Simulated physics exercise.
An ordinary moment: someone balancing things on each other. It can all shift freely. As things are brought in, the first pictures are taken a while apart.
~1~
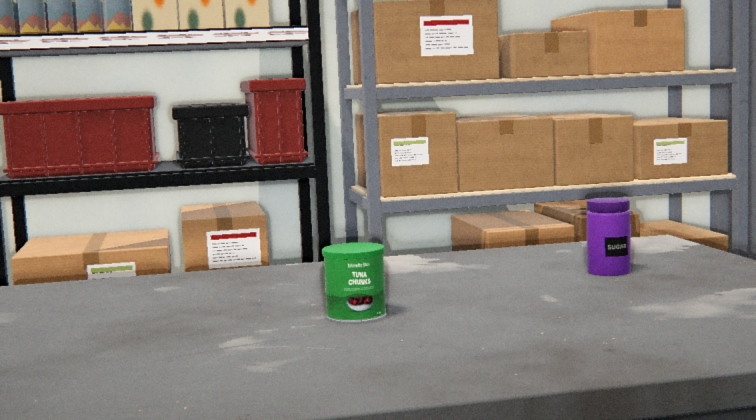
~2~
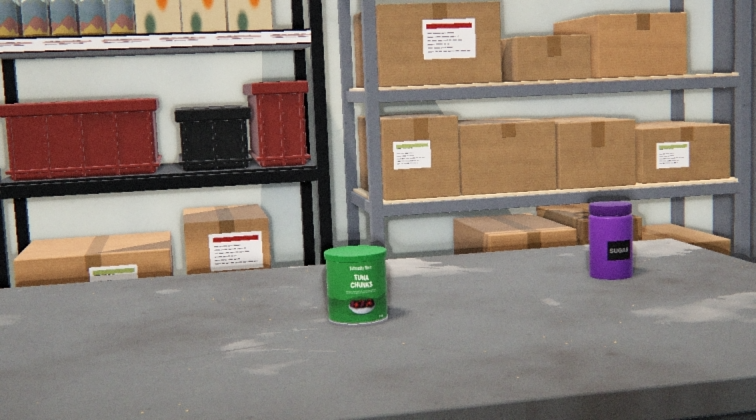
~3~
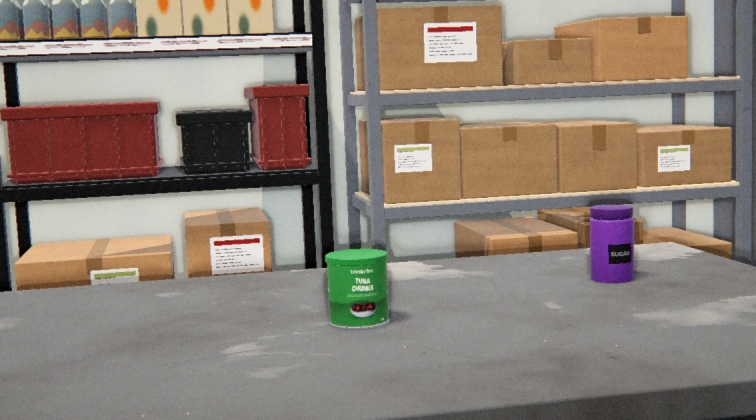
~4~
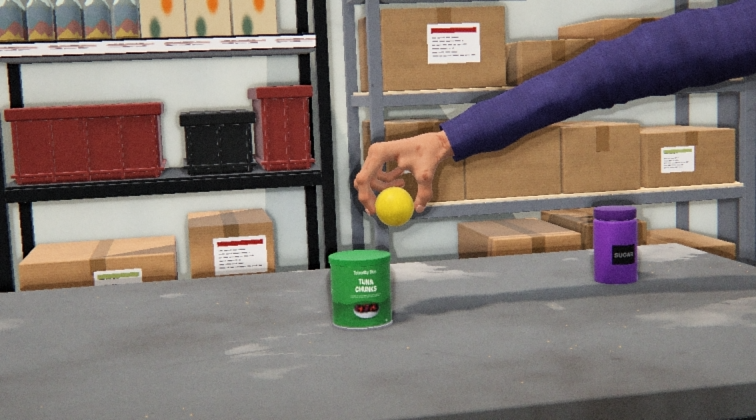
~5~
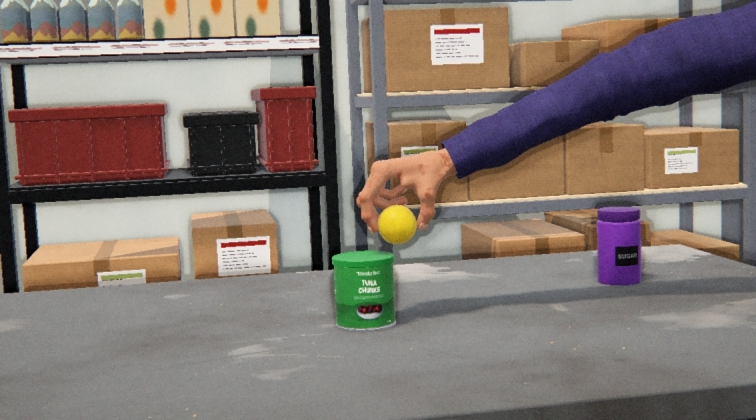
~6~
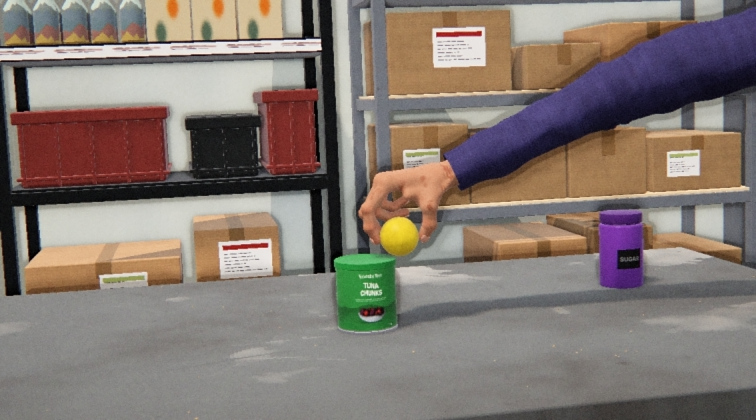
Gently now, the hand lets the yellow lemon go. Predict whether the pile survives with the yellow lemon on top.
In the end the pile is left disturbed.
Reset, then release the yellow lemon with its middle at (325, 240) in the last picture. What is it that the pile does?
What happens next is that it tips over.
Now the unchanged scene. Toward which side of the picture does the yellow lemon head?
Toward the right-hand side.
Then, 0.40 s past the last view, yellow lemon now fallen.
Then, 0.50 s past the last view, things are still on the move.
Then, 0.60 s past the last view, as before.
Finally, fallen, yellow lemon; the other 2 still in place. Final places as the last picture's camera would see them, yellow lemon near (441, 303). The pile comes apart.
